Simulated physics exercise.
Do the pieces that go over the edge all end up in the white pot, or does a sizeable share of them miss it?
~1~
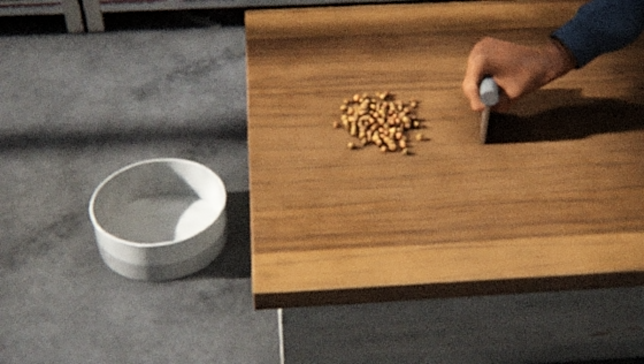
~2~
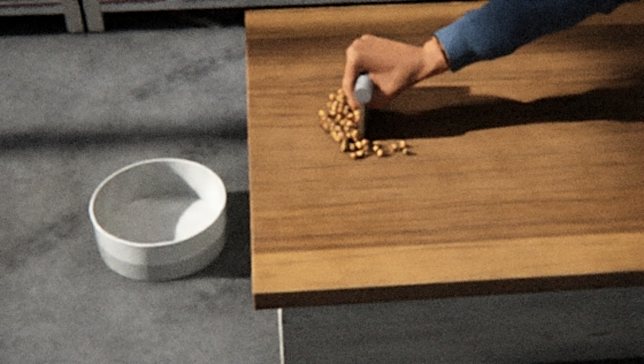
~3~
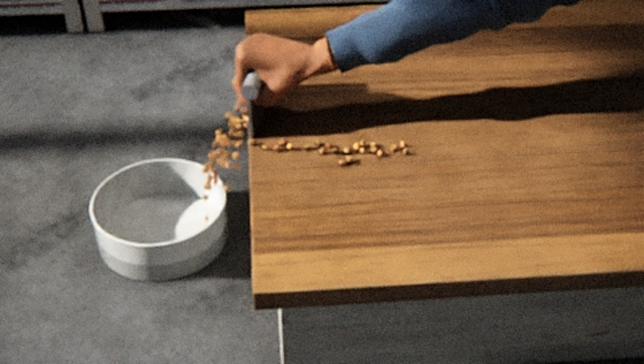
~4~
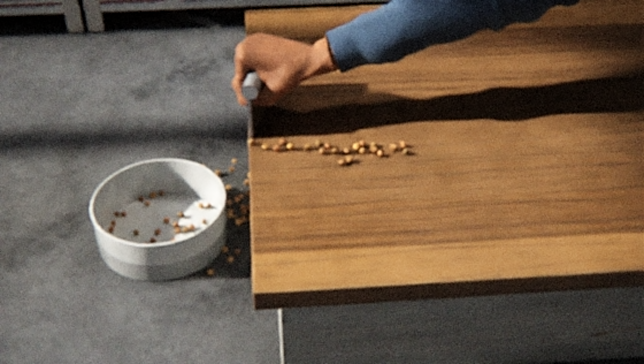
A sizeable share misses the white pot and falls beside it, though a good portion of the pieces does land inside.
The footage shows a hand in a blue sleeve using a scraper to push a pile of small golden-brown pieces left across a wooden surface. The scraper stops at the edge as some pieces drop into a white pot, others miss it, and a trail stays on top.
